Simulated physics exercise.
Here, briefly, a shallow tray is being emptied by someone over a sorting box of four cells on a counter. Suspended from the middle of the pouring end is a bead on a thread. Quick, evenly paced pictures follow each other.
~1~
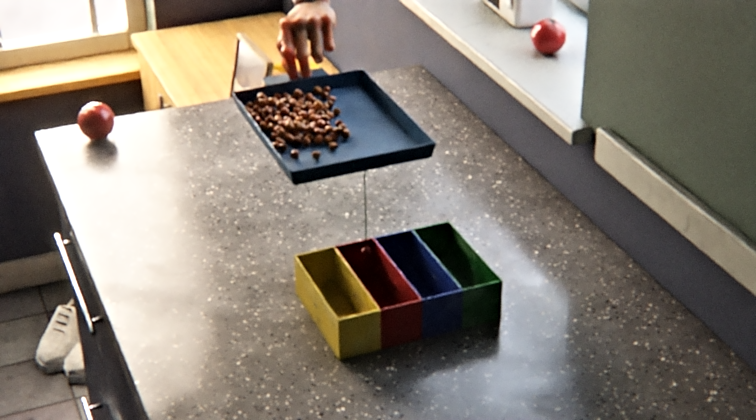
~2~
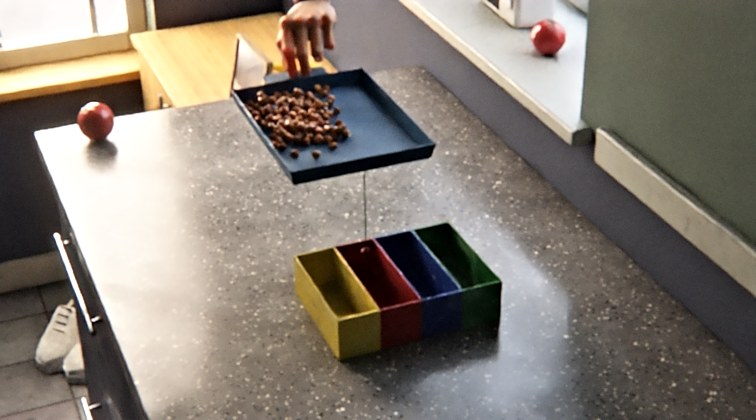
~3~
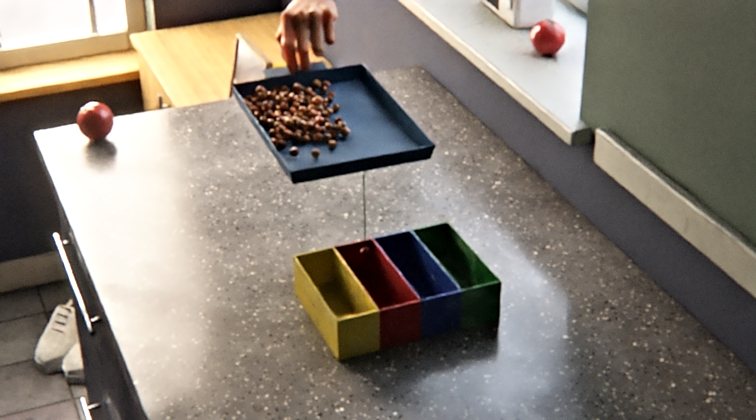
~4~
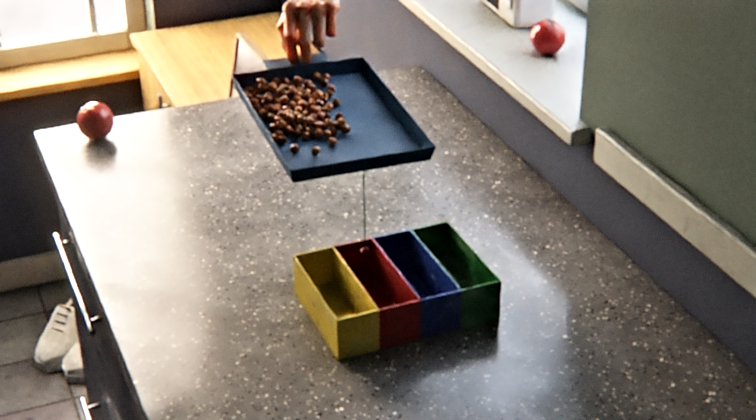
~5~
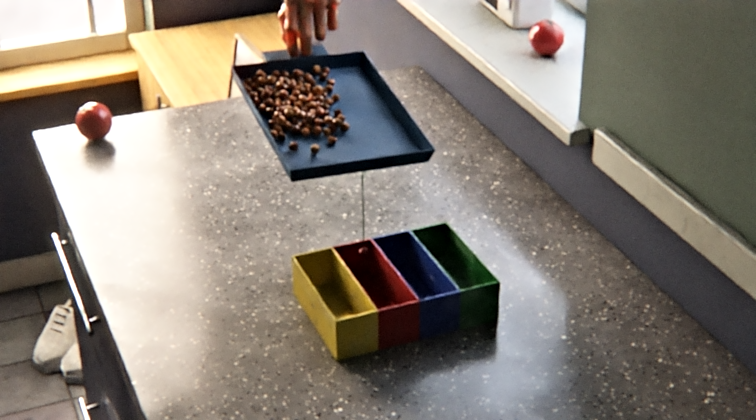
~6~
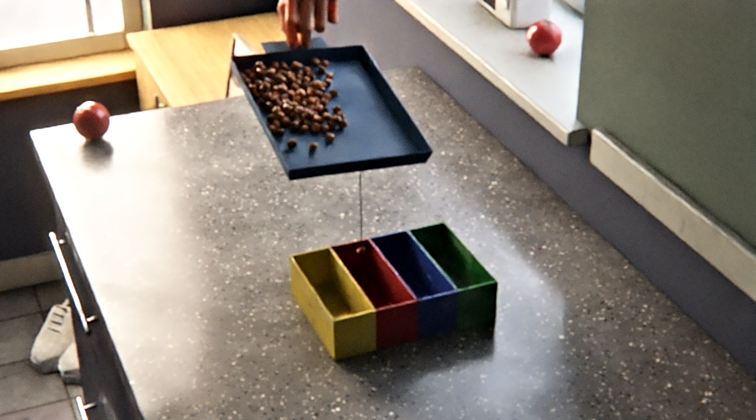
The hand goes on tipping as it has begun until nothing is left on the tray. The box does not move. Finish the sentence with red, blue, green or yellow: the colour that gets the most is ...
... Blue.
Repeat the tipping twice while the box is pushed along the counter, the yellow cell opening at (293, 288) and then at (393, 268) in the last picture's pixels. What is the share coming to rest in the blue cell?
I'd say about 20 percent, followed by about 0 percent.
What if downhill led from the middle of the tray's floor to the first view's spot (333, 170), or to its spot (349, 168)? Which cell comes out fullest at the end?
Try 1 - the yellow one. Try 2 - the yellow one.
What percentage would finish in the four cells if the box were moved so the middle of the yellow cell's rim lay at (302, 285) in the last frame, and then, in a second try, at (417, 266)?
Roughly 90% on the first try and 80% on the second.
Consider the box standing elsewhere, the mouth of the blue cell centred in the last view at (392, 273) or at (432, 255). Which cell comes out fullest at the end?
Well, the first time it's that green cell, and the second time it's the cell in blue.
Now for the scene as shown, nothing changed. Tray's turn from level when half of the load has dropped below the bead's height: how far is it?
A tilt of roughly 105°.
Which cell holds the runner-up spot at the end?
The green cell.
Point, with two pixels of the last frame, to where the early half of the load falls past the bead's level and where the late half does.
About (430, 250), and after that about (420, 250).
Shortly afterwards, tray tipped steeply; all but a few on the tray; only a few in the green cell; only a few falling or outside the box.
Next, tray tipped right over; the bulk on the tray; only a few in the blue cell; only a few in the green cell; a little falling or outside the box.
Some moments later, tray tipped past a quarter turn; near half in the blue cell; near a third in the green cell; a little in the red cell.
In the end, tray tipped past a quarter turn; near half in the blue cell; near a third in the green cell; a little in the red cell; none at all in the yellow cell.
